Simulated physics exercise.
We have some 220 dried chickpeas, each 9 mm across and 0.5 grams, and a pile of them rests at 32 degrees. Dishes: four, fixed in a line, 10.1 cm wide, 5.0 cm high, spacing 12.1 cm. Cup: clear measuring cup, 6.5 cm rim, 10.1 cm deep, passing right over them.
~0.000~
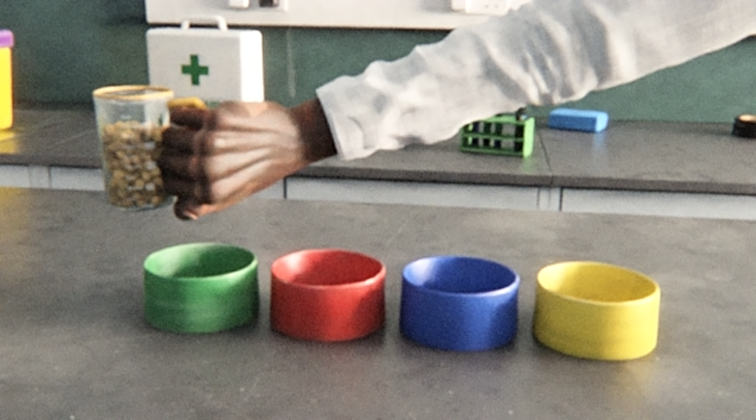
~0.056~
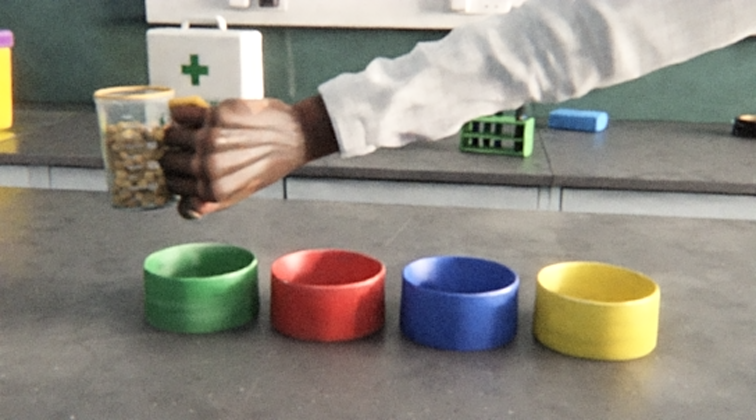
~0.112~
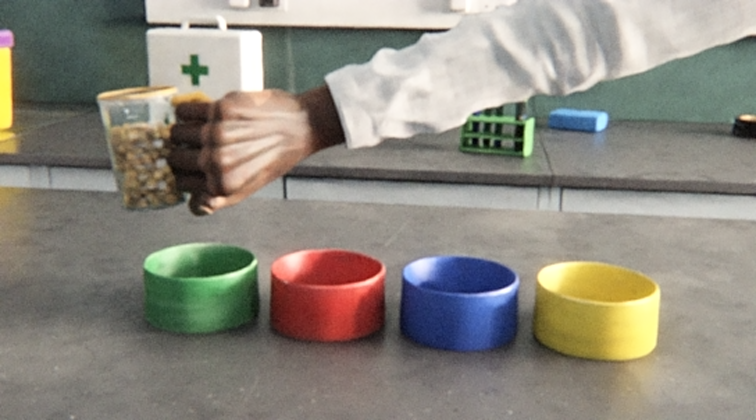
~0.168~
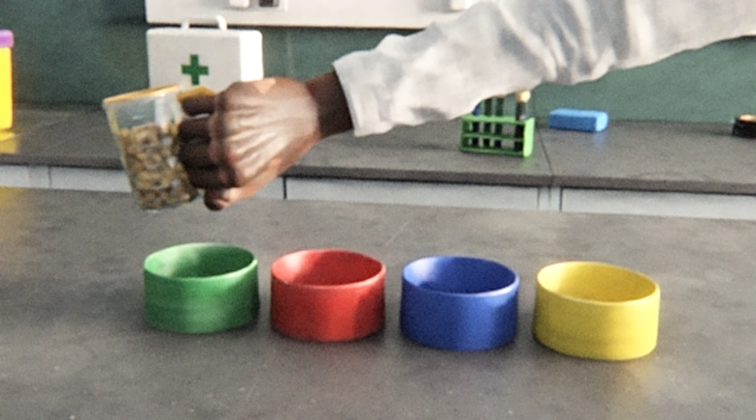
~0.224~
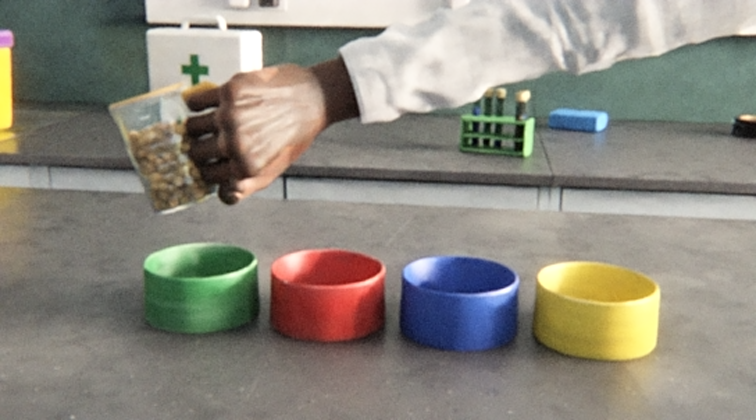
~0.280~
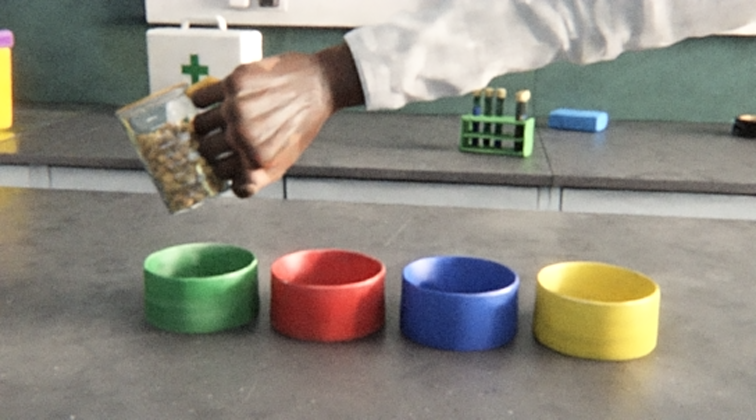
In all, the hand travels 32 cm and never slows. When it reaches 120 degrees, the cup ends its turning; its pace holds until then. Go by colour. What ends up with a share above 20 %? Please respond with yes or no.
Red yes, blue no, green no, yellow no, counter no.
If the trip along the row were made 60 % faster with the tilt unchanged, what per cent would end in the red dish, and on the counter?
Shares: Red 10, counter 30.
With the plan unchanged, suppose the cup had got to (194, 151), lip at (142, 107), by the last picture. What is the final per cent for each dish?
Kept per dish: Red = 10, blue = 50, green = 0, yellow = 0.
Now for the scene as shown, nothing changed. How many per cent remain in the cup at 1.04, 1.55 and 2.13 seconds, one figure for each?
Close to 95, 5 and 0 per cent respectively.
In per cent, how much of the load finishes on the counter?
Around 5 percent, I'd guess.
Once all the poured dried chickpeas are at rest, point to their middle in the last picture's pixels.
Somewhere around (321, 300) in the final frame.
After 1.04 s, tilt 107 degrees; cup holds 95 %.
After 1.55 s, tilt 120 degrees; cup holds 5 %, red 85 %, green 5 %.
After 2.13 s, tilt 120 degrees; cup holds 0 %, red 90 %, green 5 %.
At rest (2.4 s), red 90 %, blue 0 %, green 5 %, yellow 0 %, counter 5 %.
